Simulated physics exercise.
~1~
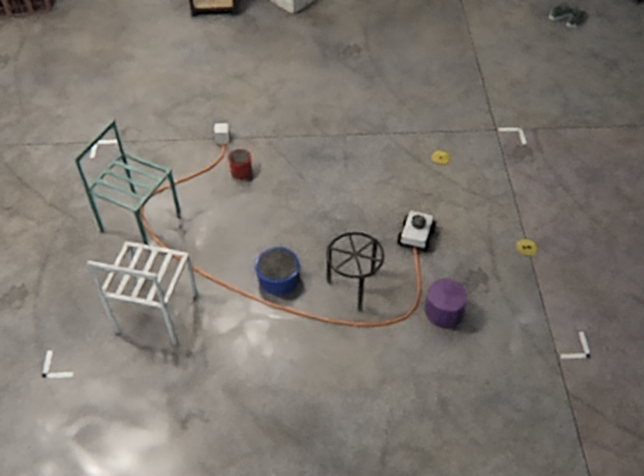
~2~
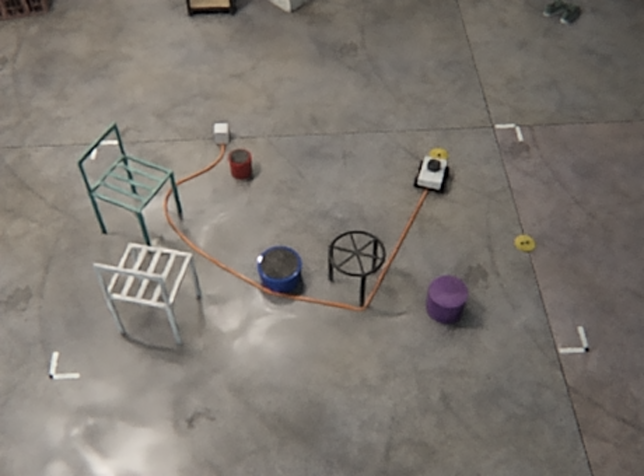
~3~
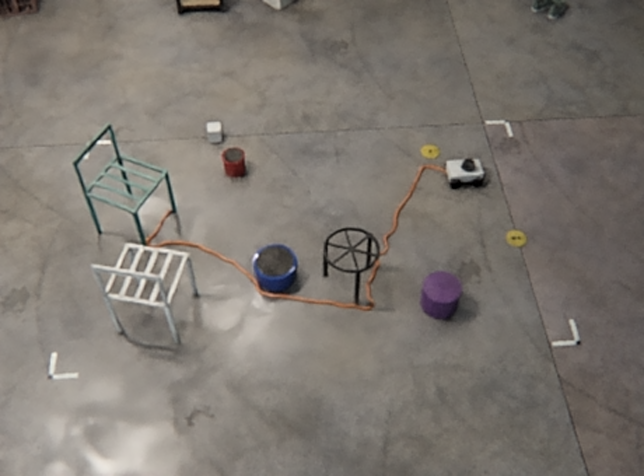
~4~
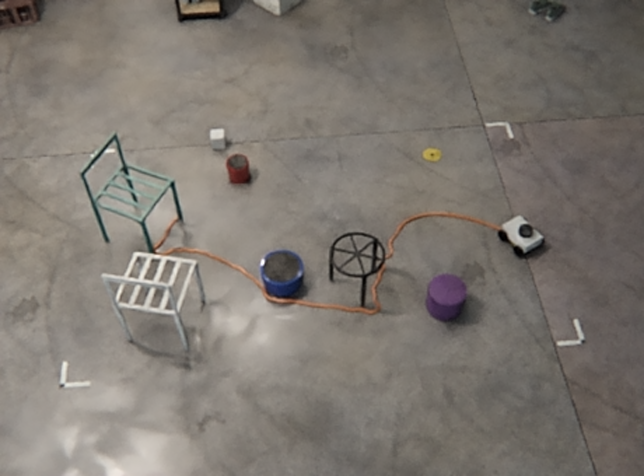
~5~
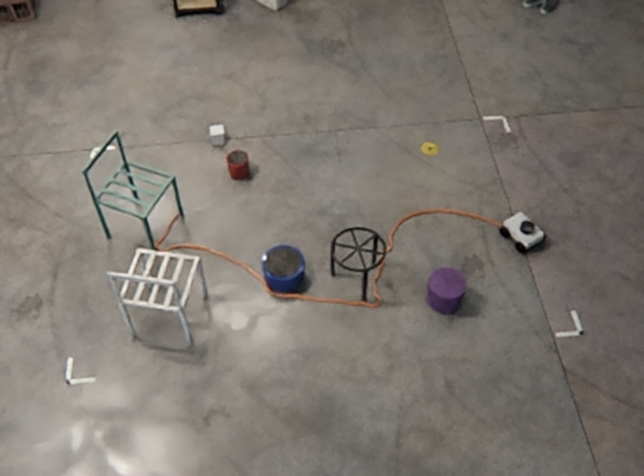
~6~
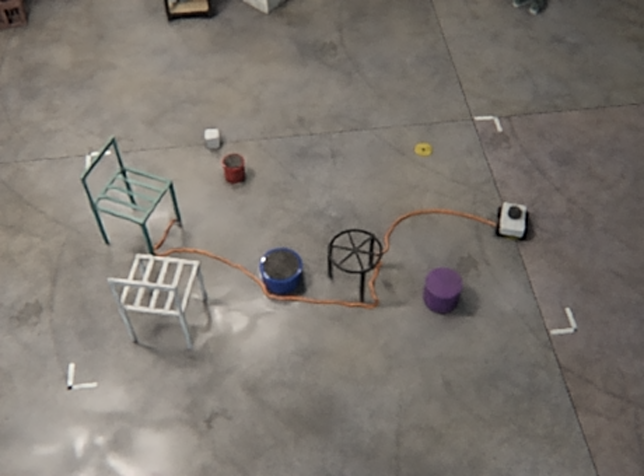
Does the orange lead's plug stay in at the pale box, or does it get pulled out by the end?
It gets pulled out. The lead no longer reaches the box, and its loose end lies by the teal chair.
A teal chair and a white chair stand at the left of a grey concrete floor, seen from high above, with a red pot, a blue pot, a black stool and a purple tub spread to their right. A small white cart by the tub trails an orange lead that winds back to a pale box near the red pot. The cart drives up to the upper yellow mark, drawing the lead tighter around the stool. As it turns right, the lead comes away from the box. The cart then rolls down to the second mark and stops, the loose end lying by the teal chair.
